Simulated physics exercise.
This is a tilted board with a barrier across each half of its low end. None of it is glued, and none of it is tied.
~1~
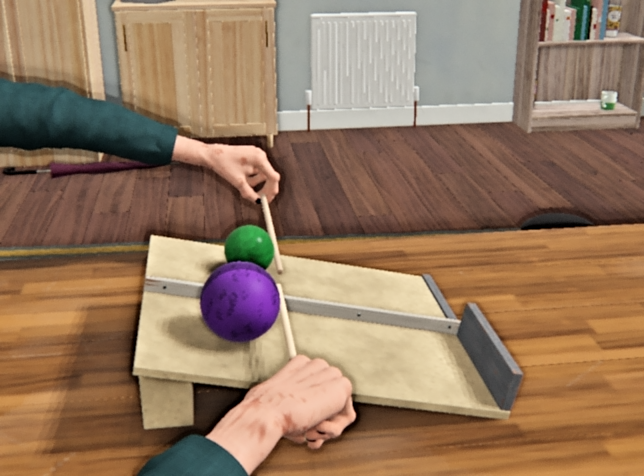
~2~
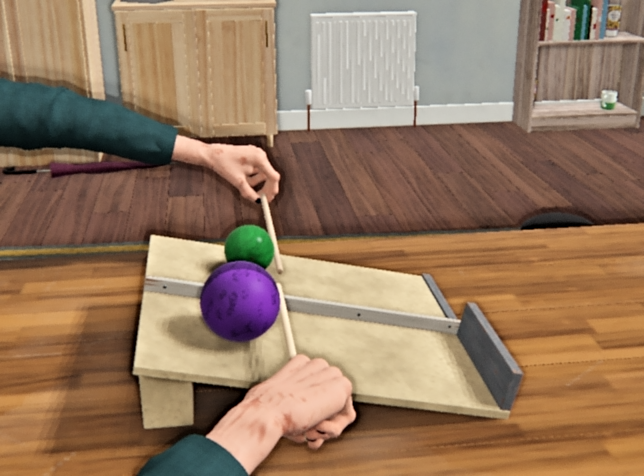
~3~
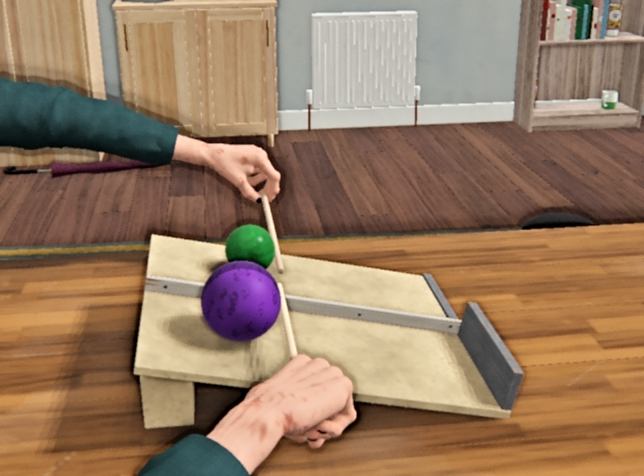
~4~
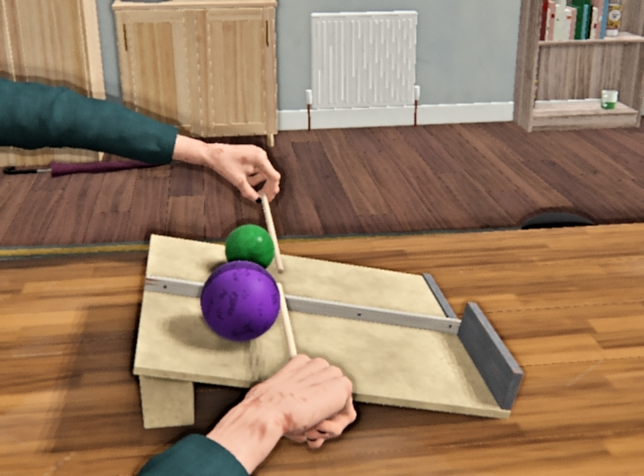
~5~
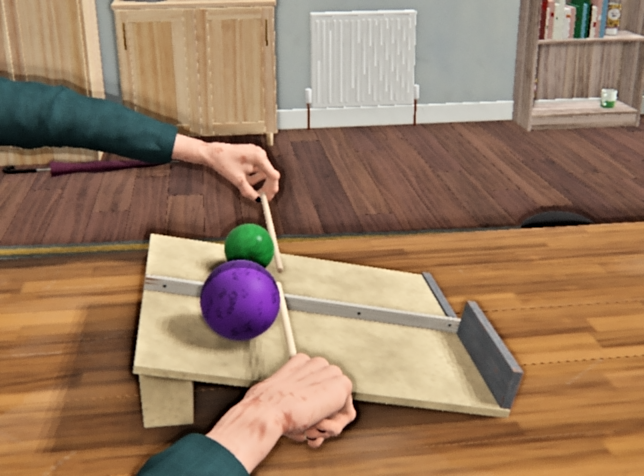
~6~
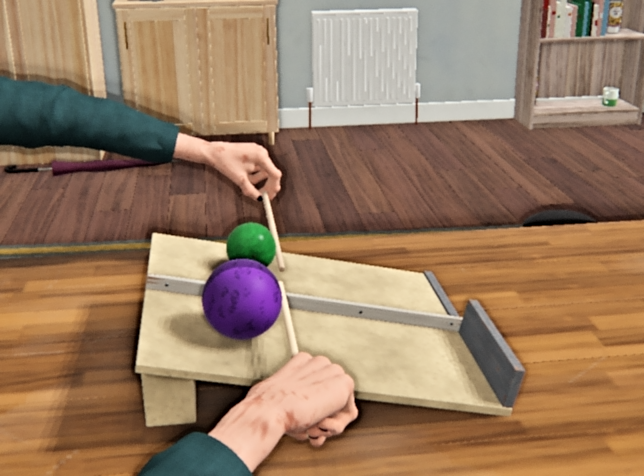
Green and purple balls resting almost motionless behind thin sticks held by two hands on a tilted wooden board with end barriers.
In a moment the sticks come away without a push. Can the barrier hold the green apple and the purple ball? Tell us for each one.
One by one: Green apple: Gone. Purple ball: Held back.
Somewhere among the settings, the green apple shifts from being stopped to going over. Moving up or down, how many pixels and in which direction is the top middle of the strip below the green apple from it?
Up, by around 8 pixels.
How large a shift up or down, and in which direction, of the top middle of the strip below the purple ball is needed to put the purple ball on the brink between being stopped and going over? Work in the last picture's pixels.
Shift: 20 px, direction down.
Then, 0.54 s on from there, green apple rolling on the board near (375, 267); purple ball rolling on the board near (390, 321).
Then, 1.06 s on from there, green apple off the board near (629, 276); purple ball resting against the strip near (453, 329).
In the end, the green apple runs past the strip; the purple ball gets caught, near (453, 329).
